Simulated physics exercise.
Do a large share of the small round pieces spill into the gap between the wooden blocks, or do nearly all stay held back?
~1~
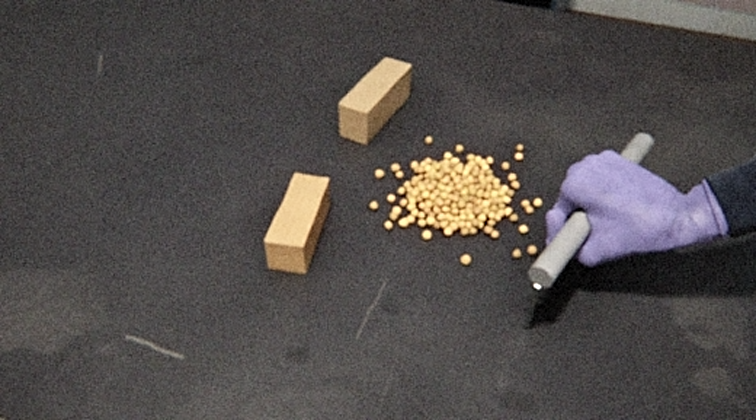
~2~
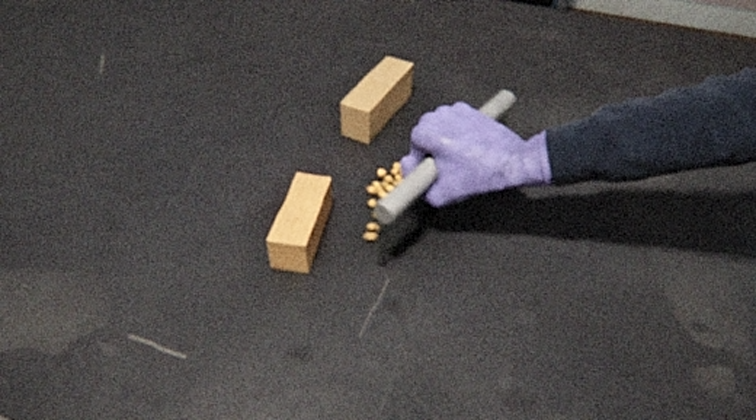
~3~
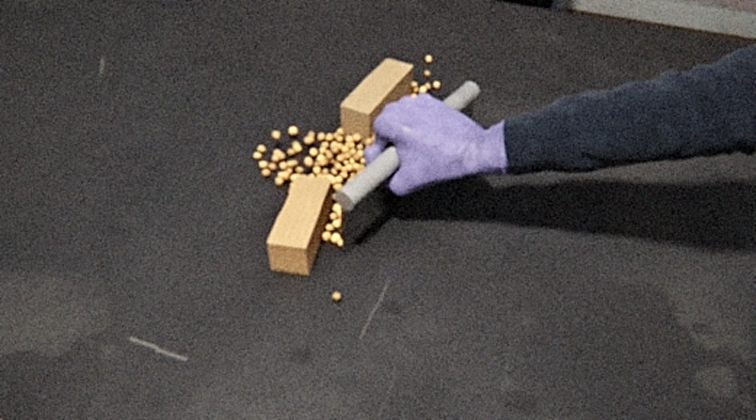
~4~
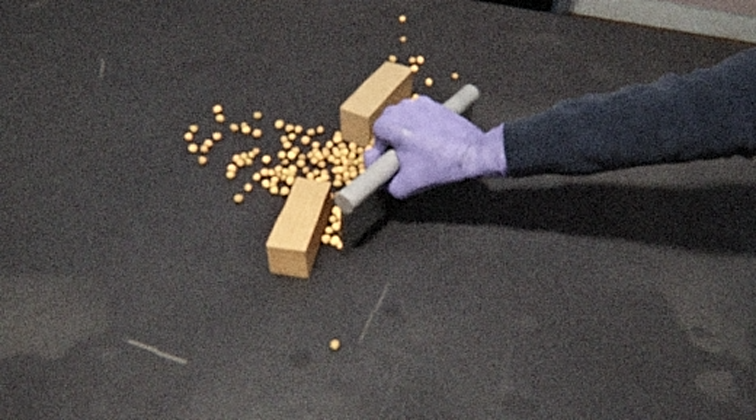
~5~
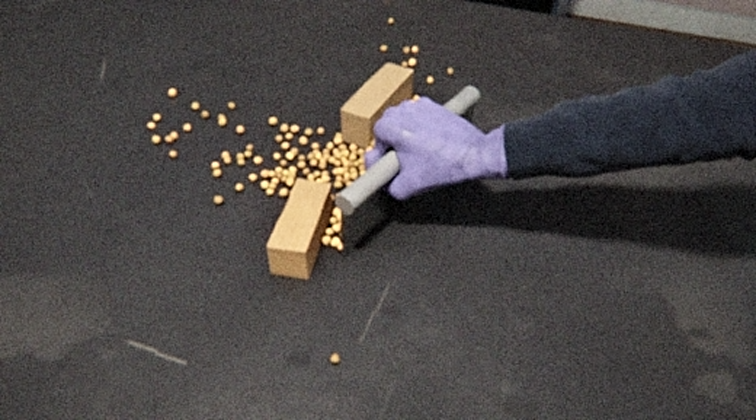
A large share spills into the gap, with many pieces fanning out to the left beyond the blocks. Many others stay held up between the blocks and the scraper.
